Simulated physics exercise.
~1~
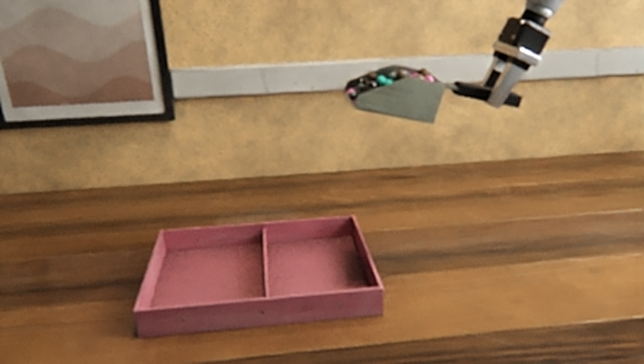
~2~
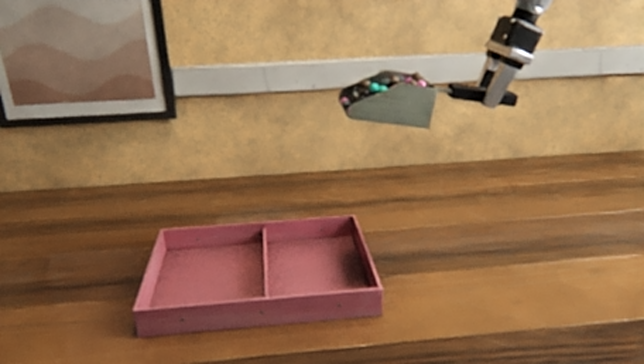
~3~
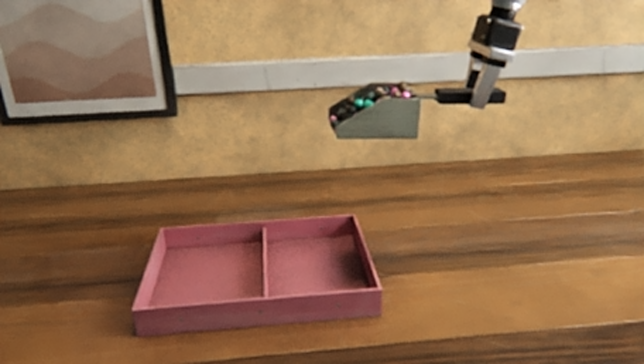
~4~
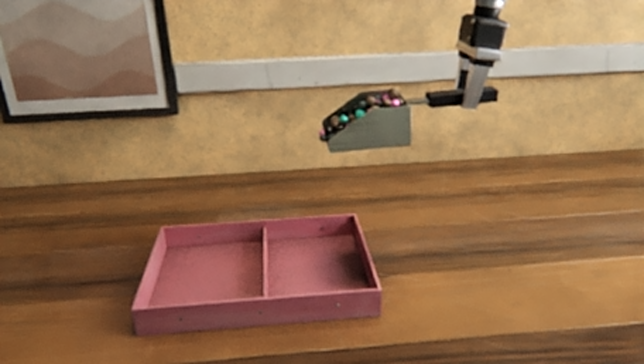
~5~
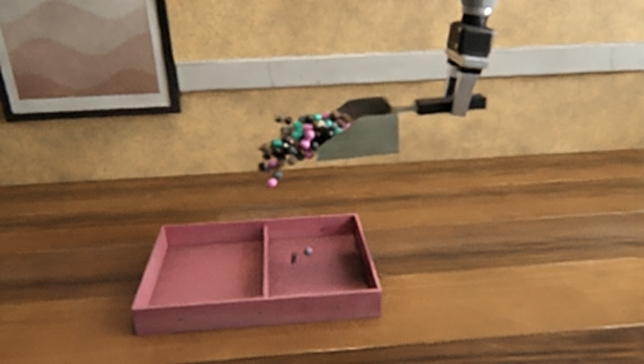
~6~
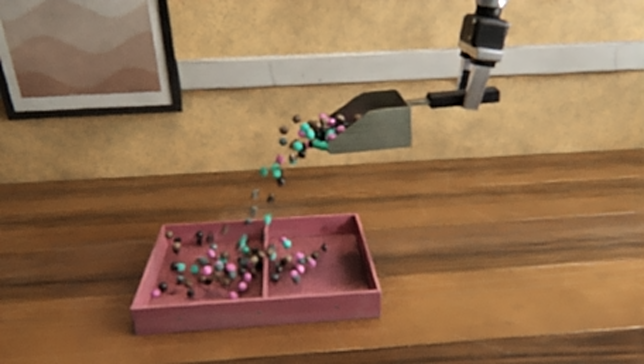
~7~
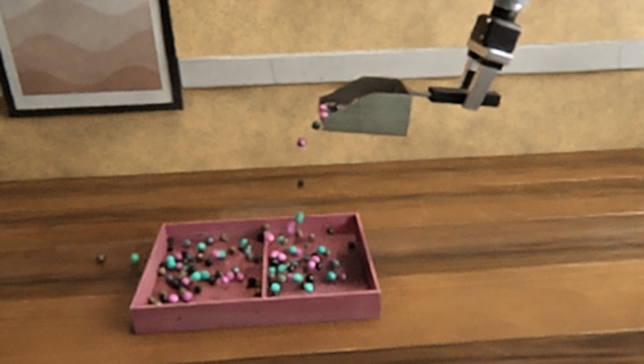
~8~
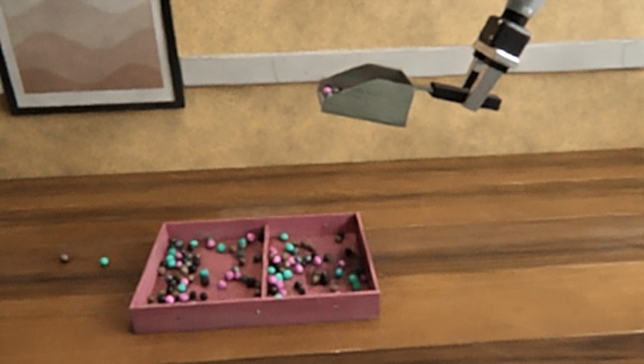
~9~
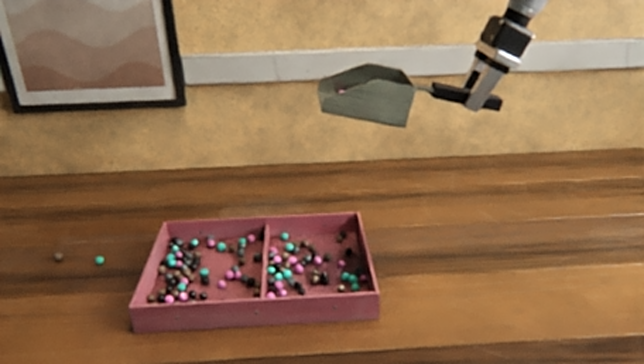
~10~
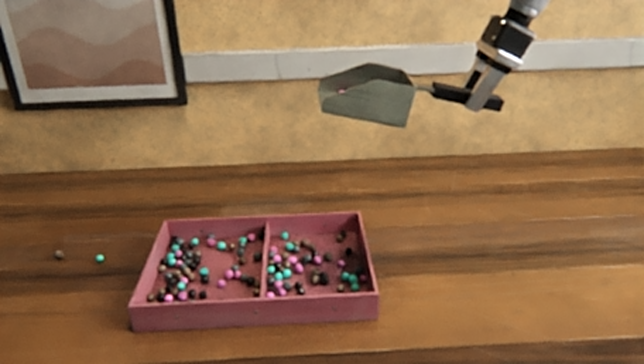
Robot arm lowering and tipping a scoop of colourful round sweets into a divided pink tray, two landing outside, then drawing back up.
